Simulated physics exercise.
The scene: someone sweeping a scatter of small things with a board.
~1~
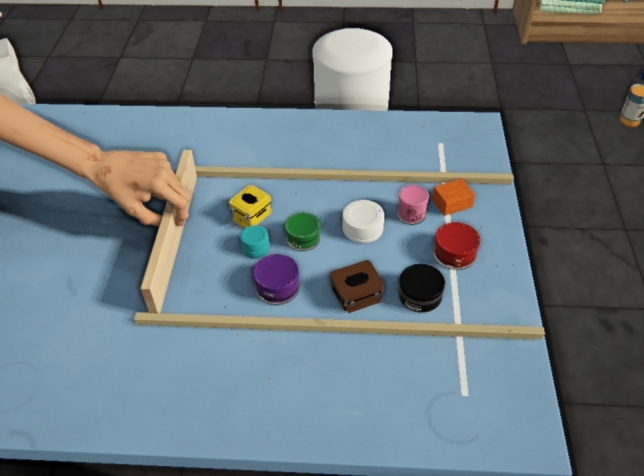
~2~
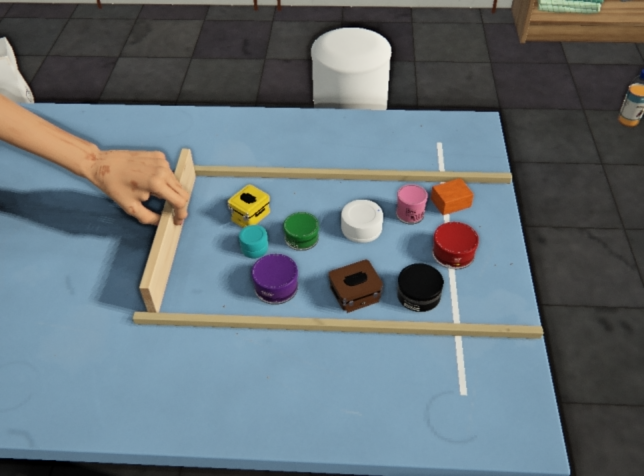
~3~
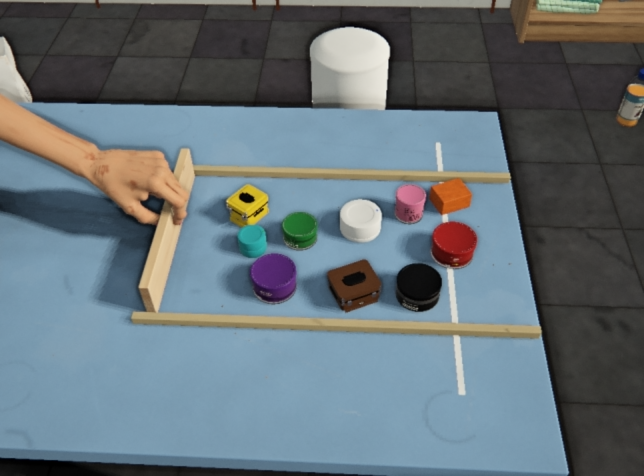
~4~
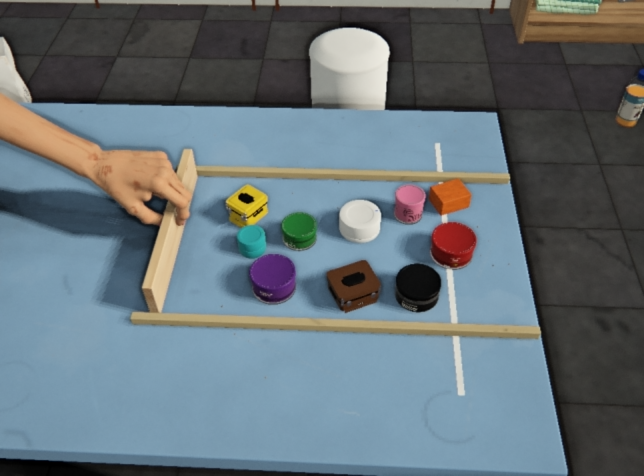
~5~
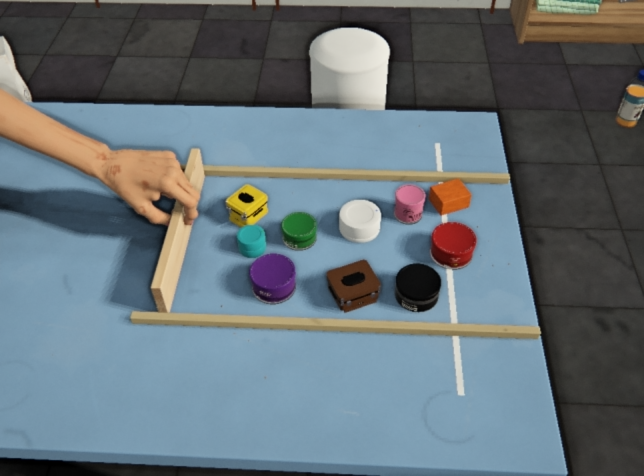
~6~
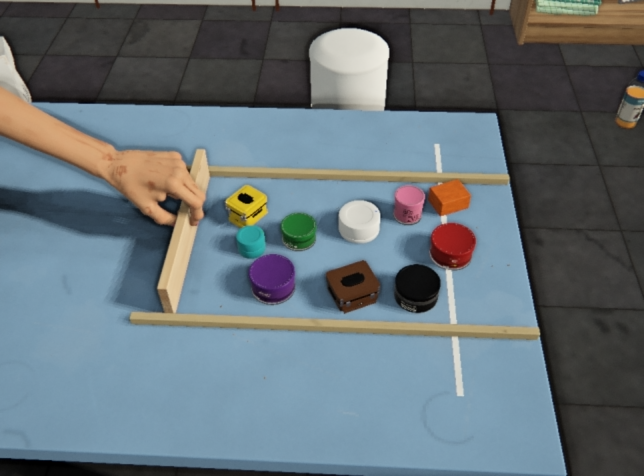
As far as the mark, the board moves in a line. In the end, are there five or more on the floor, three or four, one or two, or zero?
There are one or two on the floor.
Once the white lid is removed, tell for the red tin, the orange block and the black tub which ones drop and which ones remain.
Red tin: Still there; orange block: Still there; black tub: Over the edge.
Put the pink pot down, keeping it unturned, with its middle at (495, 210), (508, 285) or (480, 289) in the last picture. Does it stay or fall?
Order of tries: Off, off, off.
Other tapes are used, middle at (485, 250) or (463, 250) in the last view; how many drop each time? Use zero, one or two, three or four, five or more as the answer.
Five or over; 1 or 2.
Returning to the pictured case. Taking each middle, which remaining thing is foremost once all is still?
It's the orange block.
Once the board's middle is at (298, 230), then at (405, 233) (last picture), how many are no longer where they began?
6 at one spot and 10 at the other.
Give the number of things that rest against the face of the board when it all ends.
4 end up touching it.
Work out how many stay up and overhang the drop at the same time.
Number: 2.
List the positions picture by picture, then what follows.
The first picture shows orange block (453, 197); red tin (456, 246); black tub (421, 288); board (172, 226); tape (451, 249).
The second picture shows red tin (455, 245); yellow case (250, 207).
The third picture shows black tub (418, 287); white lid (360, 221).
The fourth picture shows orange block (450, 197); pink pot (409, 205).
The fifth picture shows red tin (453, 246); purple tin (273, 279).
The sixth picture shows orange block (449, 198); red tin (452, 246); black tub (417, 289); board (187, 226); tape (447, 249).
Soon after, none off yet; orange block at rest near (449, 198); red tin at rest near (452, 246); black tub at rest near (417, 289).
Then, none off yet; orange block moved a little near (466, 192); red tin at rest near (452, 246); black tub moved about its own width near (479, 303).
At rest, the number that fall off is one or two; fallen, black tub.
